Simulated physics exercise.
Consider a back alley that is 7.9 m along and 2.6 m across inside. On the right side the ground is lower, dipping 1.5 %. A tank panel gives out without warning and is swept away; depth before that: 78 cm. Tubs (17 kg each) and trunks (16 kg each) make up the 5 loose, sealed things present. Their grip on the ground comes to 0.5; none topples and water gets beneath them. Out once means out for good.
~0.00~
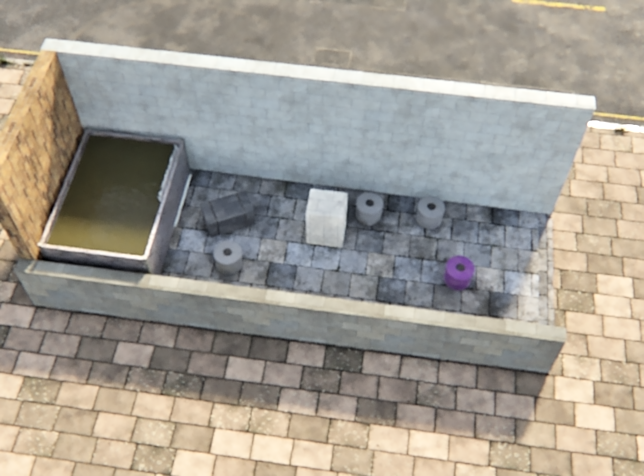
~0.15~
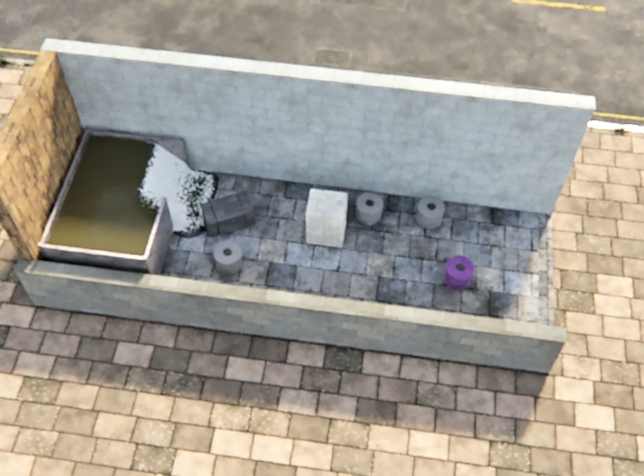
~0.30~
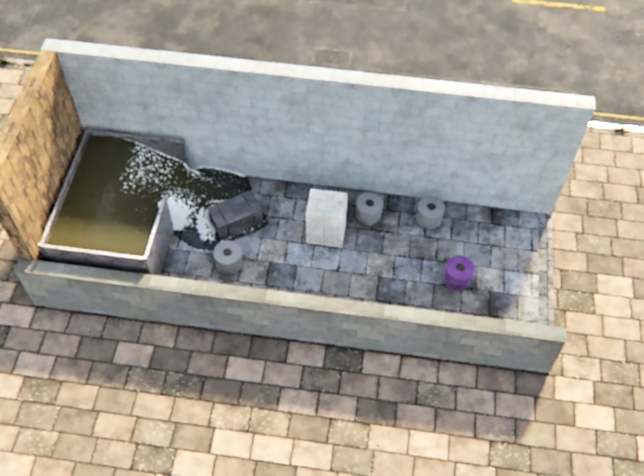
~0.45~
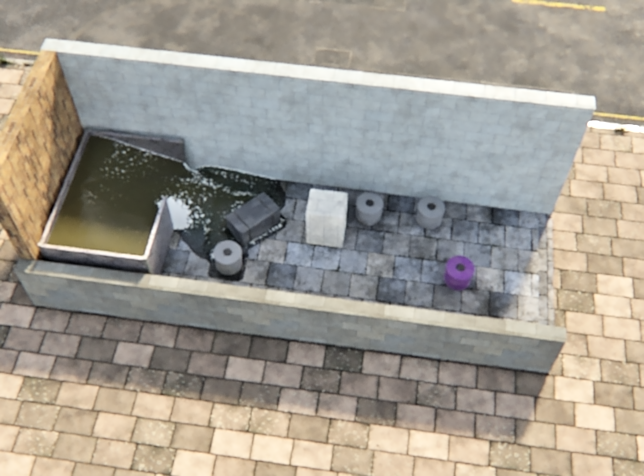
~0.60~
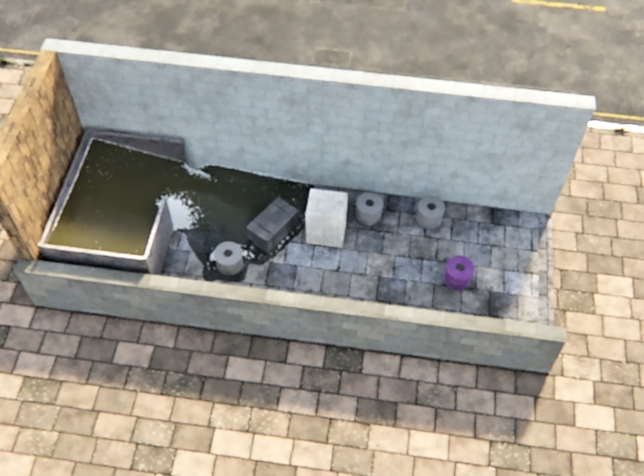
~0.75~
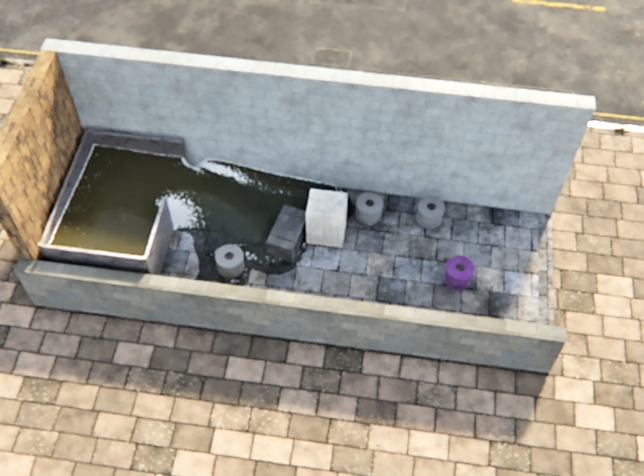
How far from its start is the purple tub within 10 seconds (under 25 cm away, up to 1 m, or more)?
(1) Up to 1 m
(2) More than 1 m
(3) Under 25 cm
Answer: 2.
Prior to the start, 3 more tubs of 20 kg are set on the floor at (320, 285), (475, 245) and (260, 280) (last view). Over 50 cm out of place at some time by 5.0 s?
Result, in sequence: Exceeded, exceeded, not exceeded.
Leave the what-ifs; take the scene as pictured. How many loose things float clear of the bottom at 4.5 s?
At that point I count 0.
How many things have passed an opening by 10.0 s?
By that moment the number is 4.
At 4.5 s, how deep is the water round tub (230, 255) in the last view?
Roughly 4 cm.
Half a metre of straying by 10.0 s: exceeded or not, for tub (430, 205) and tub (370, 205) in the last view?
Result, as listed: Above / above.
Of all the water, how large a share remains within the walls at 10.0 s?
Close to 32 in a hundred parts remain.
After 2.0 s the purple tub is near (471, 279), 0.3 m from its start, aground; 0 of 5 are out; 1 afloat.
After 4.5 s the purple tub has gone out; 4 of 5 are out; 0 afloat.
After 7.0 s the purple tub has gone out; 4 of 5 are out; 0 afloat.
After 10.0 s the purple tub has gone out; 4 of 5 are out; 0 afloat.
